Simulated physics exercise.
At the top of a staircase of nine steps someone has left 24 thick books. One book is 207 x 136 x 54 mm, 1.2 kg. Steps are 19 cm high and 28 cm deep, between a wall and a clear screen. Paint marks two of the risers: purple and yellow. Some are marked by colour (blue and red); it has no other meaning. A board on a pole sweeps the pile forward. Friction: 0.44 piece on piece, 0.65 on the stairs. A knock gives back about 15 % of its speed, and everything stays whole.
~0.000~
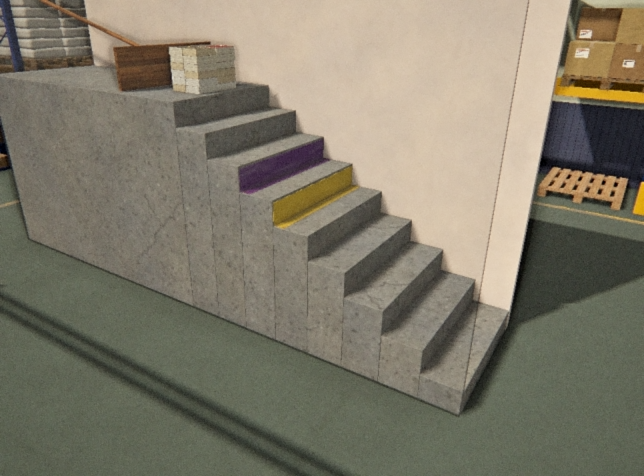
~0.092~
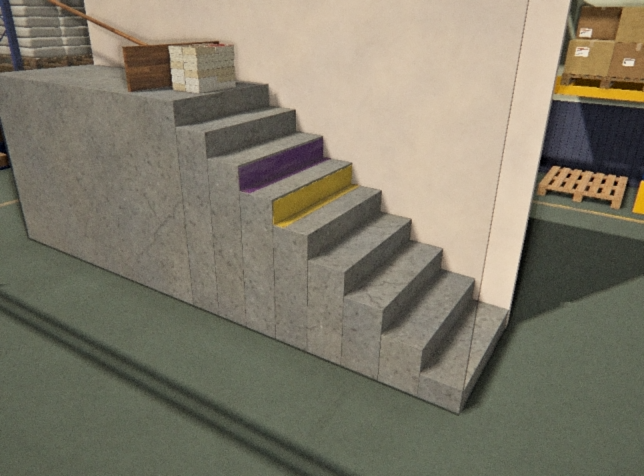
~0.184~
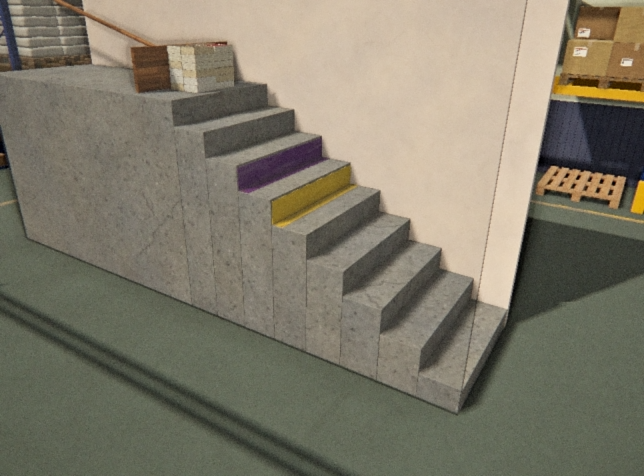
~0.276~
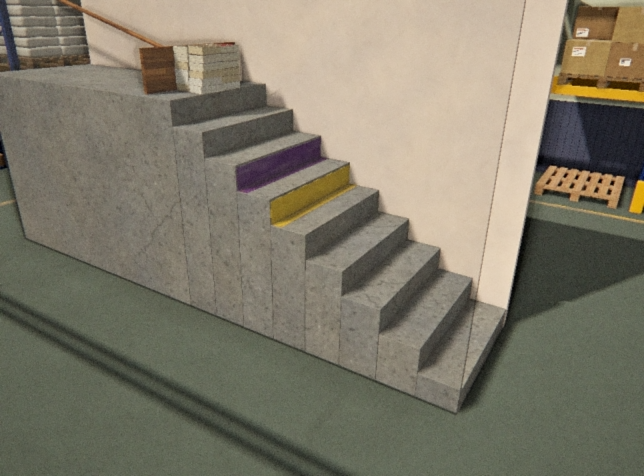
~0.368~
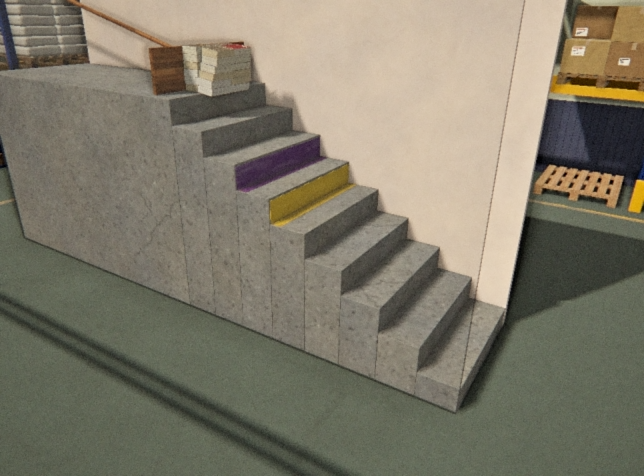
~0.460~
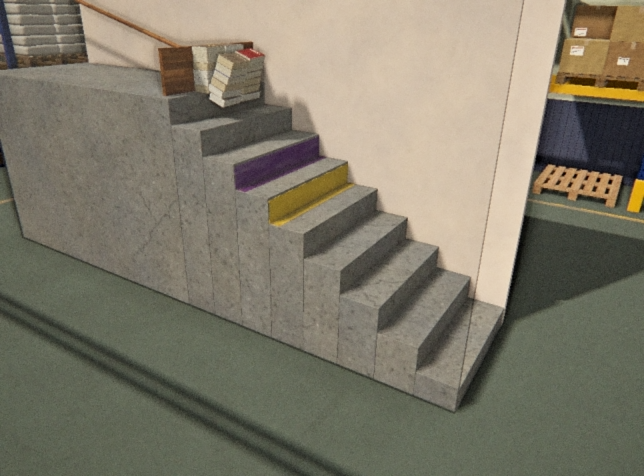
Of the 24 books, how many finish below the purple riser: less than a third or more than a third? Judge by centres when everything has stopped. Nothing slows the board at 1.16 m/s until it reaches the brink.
Upwards of a third of them.
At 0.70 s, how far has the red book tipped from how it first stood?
About 70°.
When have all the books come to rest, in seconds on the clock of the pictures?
Around 2.5 s.
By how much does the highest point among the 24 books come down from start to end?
Roughly 46 cm.
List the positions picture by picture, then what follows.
In the first frame (each place is the centre of the face we see best), board (116, 56) 60 cm from the edge; purple riser, near end, (254, 190); yellow riser, near end, (287, 223); red book (226, 50); blue book (207, 67); all in place.
In the second frame, board (125, 56) 50 cm from the edge; red book (225, 49).
In the third frame, board (133, 57) 39 cm from the edge; red book (224, 49).
In the fourth frame, board (141, 58) 28 cm from the edge; blue book (213, 67) moved 9 cm; red book (230, 49) moved 8 cm; steepest lean 3°, the book at (212, 50); 24 have shifted.
In the fifth frame, board (151, 58) 18 cm from the edge; blue book (224, 69) tilted 8°; red book (243, 52) tilted 7°; steepest lean 8°, the book at (221, 91); 24 have shifted.
In the sixth frame, board (160, 58) 7 cm from the edge; purple riser, near end, (250, 187); yellow riser, near end, (283, 221); red book (257, 60) tilted 20°, 49 mm lower; blue book (237, 80) tilted 22°, 6 cm lower; steepest lean 22°, the book at (241, 65); 24 have shifted.
By 0.70 s, 3 of the 24 books below the purple riser; red book tilted 67°, 36 cm lower; blue book tilted 55°, 35 cm lower.
By 1.18 s, 17 of the 24 books below the purple riser; red book on its side; blue book tilted 36°, 87 cm lower.
When it is over (2.8 s), 19 of the 24 books below the purple riser; red book upside down; blue book 91 cm lower. That is 79 per cent. In pixels of the last frame, middles, red book near (448, 284), blue book near (334, 205).
